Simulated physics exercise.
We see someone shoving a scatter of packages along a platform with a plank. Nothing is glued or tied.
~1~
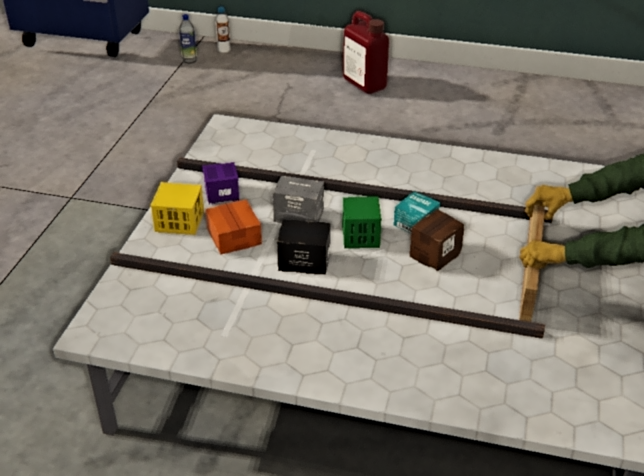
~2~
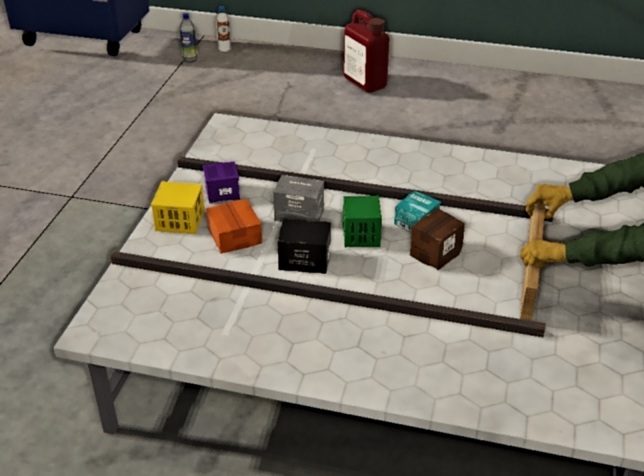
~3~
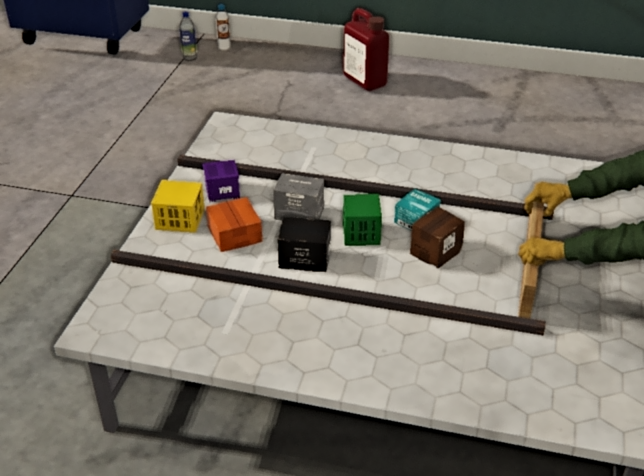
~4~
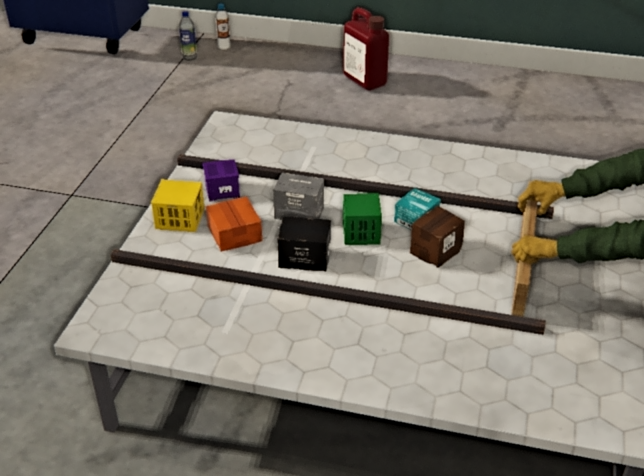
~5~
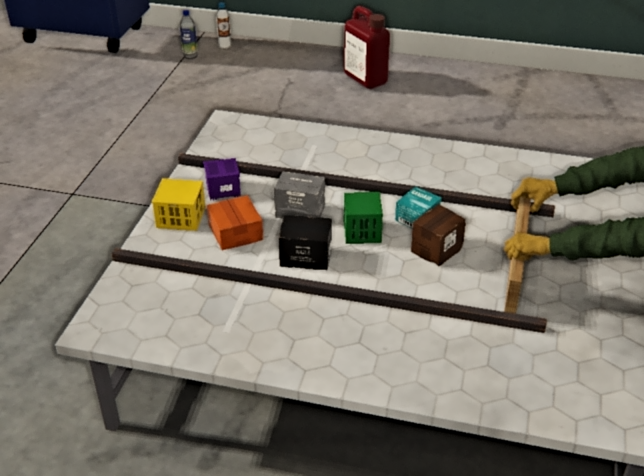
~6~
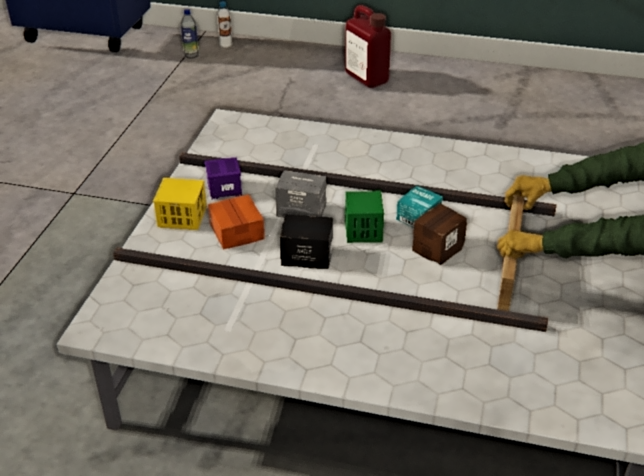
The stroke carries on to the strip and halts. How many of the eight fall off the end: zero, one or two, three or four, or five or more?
The number that fall off is zero.
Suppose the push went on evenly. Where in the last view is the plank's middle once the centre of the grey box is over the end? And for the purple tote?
Its middle is around (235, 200) and around (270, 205).
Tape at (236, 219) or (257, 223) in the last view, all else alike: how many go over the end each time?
The counts: 2 and 1.
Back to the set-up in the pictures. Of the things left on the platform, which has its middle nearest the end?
The purple tote ends nearest.
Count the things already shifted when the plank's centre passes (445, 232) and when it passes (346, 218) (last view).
1 and 5.
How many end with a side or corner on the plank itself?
In contact: 3.
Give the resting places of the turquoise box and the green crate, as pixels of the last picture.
Near (274, 191) and (233, 195).
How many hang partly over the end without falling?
It comes to 1.
Soon after, none off yet; yellow crate at rest near (181, 204); purple tote at rest near (224, 178); orange parcel at rest near (236, 222).
Then, none off yet; yellow crate at rest near (181, 204); purple tote moved a little near (210, 175); orange parcel moving near (234, 222).
At rest, the number that fall off is zero.
